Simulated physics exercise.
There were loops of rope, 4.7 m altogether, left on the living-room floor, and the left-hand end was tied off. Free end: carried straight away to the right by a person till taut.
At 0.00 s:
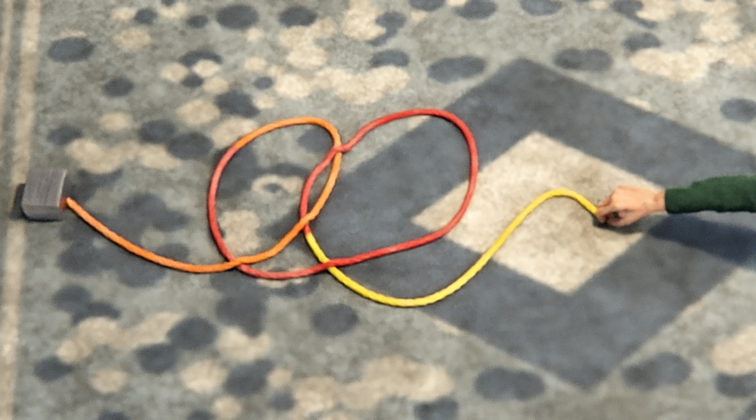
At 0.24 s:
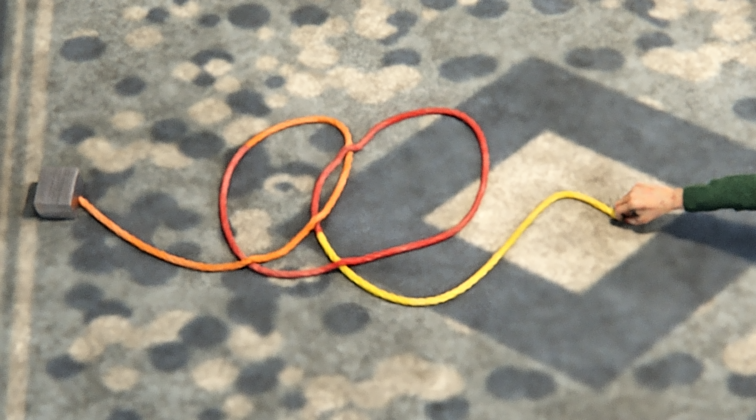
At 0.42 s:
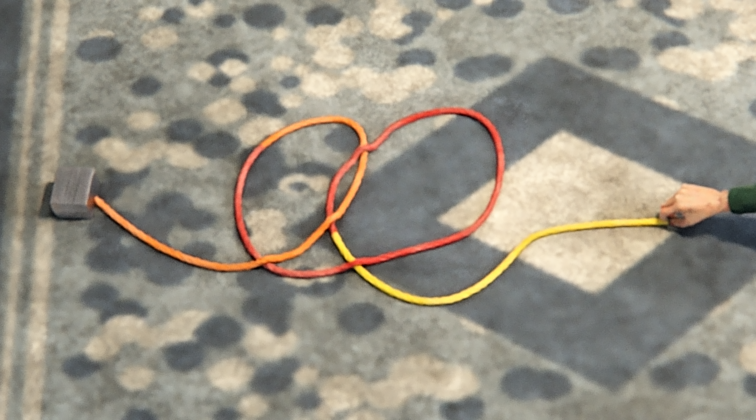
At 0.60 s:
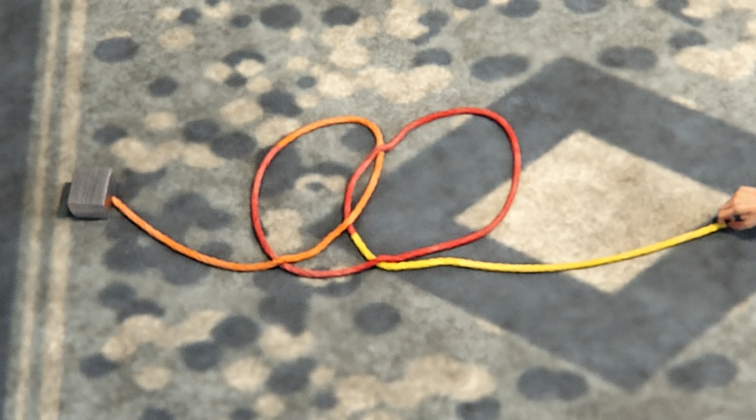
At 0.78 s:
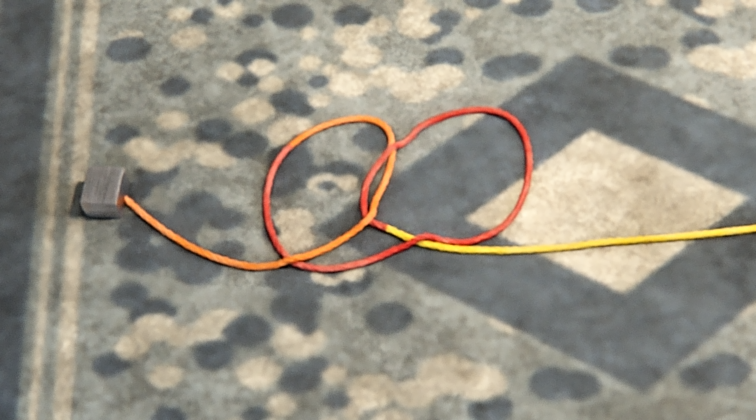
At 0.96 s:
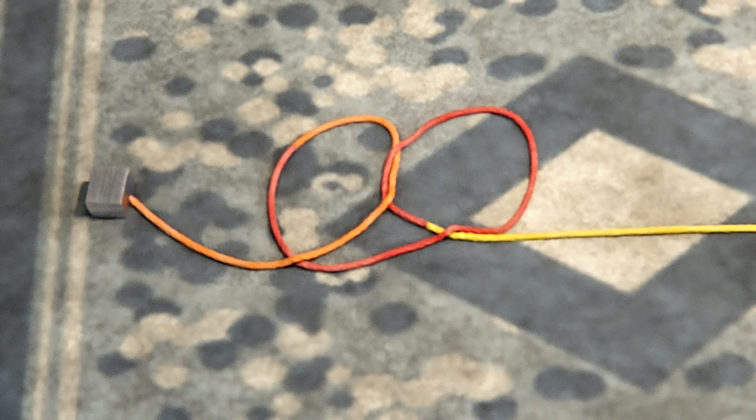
A hand in a green sleeve pulls the yellow end of a looped rope rightward across a patterned carpet, leaving view as the yellow curve straightens. The red loop then draws in slightly where it meets the orange loop, while the left end stays attached to a gray block.
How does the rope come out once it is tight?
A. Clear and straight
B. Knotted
Knotted (B).
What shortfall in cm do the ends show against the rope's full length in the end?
20 cm.
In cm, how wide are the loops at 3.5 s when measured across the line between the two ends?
The width at that point is about 16 cm.
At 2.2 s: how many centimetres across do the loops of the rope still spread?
The spread comes to around 36 cm.
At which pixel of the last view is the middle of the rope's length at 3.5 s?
About (533, 213).
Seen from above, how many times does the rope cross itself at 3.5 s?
The number is 3.
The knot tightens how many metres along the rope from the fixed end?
Distance from fixed end: Around 1.0 m.
At 2.2 s, the ends are 2.7 m apart, loops still 35 cm across.
At 3.5 s, the ends are 3.4 m apart, loops still 16 cm across.
At 4.8 s, the ends are 4.2 m apart, loops still 11 cm across.
At 6.1 s, the ends are 4.5 m apart, loops still 7 cm across.
At 6.4 s, the ends are 4.5 m apart, loops still 7 cm across.
